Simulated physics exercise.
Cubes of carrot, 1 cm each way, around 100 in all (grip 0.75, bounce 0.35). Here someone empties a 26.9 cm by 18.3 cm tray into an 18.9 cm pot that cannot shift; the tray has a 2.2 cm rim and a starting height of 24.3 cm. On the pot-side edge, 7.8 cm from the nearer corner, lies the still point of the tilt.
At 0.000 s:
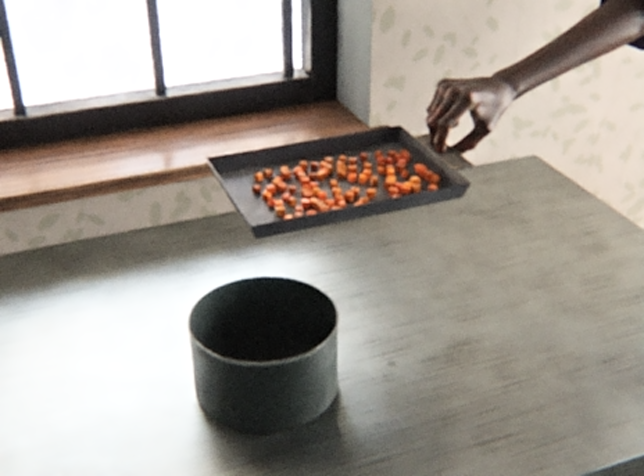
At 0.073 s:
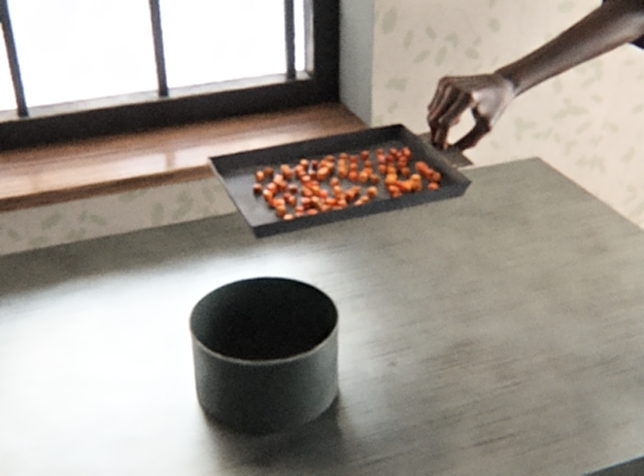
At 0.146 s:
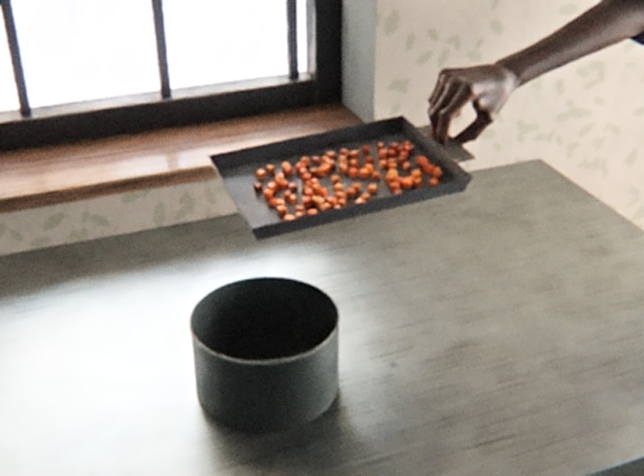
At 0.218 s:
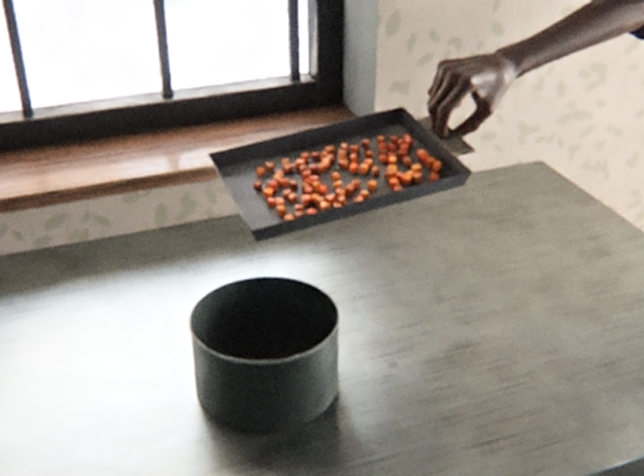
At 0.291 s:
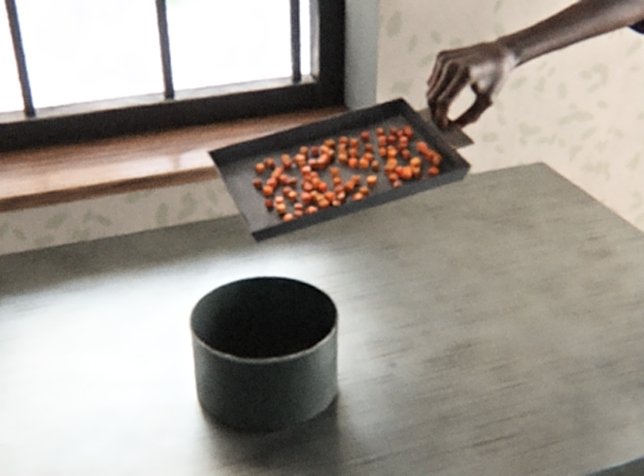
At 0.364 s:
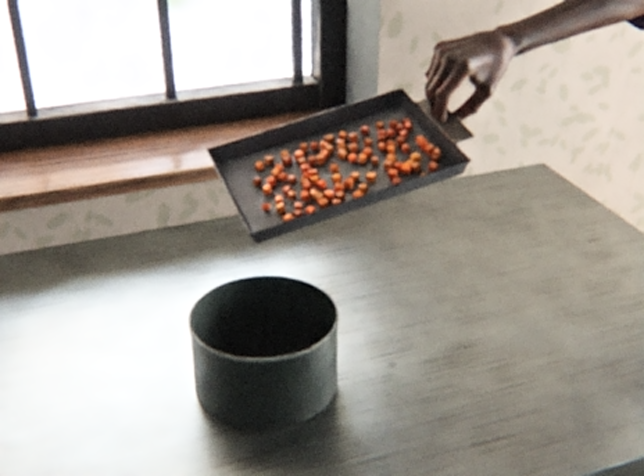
A dark, shallow tray scattered with small orange carrot cubes is held above a grey tabletop, seen from slightly above in a room with a black-barred window, wooden sill and pale leaf-patterned wall. A hand reaching from the upper right grips its right end, and an open, dark round pot stands below on the left. The hand gradually raises that end, slanting the tray leftward, while the cubes stay spread across it and the view stays almost still.
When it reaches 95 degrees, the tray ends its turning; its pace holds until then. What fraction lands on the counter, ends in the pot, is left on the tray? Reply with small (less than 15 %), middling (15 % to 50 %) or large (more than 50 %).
Counter - small, pot - large, left on the tray - small.
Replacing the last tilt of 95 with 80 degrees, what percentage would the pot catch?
Pot share: About 95 per cent.
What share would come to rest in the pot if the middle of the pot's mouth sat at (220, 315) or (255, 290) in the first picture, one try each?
Try one: ~ 90 %; try two: ~ 20 %.
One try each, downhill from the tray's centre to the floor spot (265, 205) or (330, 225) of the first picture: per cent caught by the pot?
That would be close to 65 per cent and then close to 75 per cent.
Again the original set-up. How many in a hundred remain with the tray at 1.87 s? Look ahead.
It's roughly 80 percent.
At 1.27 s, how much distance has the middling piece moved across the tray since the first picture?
Displacement on the tray: About 11 cm.
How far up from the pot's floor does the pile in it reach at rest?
I'd say near 2.0 centimetres.
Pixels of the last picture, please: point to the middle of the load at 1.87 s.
Around (277, 220).
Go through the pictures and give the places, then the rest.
The first picture shows tray tilt 0 degrees, front corners at (256, 222) and (463, 182); middle of the pieces at (334, 184); pot at (263, 316).
The second picture shows tray tilt 1 degrees, front corners at (256, 222) and (463, 180); middle of the pieces at (335, 183).
The third picture shows tray tilt 4 degrees, front corners at (256, 224) and (464, 176), lowest corner left front; middle of the pieces at (336, 180).
The fourth picture shows tray tilt 7 degrees, front corners at (256, 226) and (464, 170), lowest corner left front; middle of the pieces at (335, 176).
The fifth picture shows tray tilt 10 degrees, front corners at (255, 227) and (463, 164), lowest corner left front; middle of the pieces at (335, 172).
The sixth picture shows tray tilt 13 degrees, front corners at (254, 228) and (462, 159), lowest corner left front; middle of the pieces at (334, 168); pot at (264, 314). Its pace works out near 40 degrees a second.
Then, at 1.27 s, tilt 51 degrees; the tray holds 100 %, the pot 0 %.
After 1.87 s, tilt 76 degrees; the tray holds 80 %, the pot 20 %.
Then, at 2.52 s, tilt 95 degrees; the tray holds 0 %, the pot 90 %.
By 3.5 s all is still; counter 0 %, pot 100 %, tray 0 %.
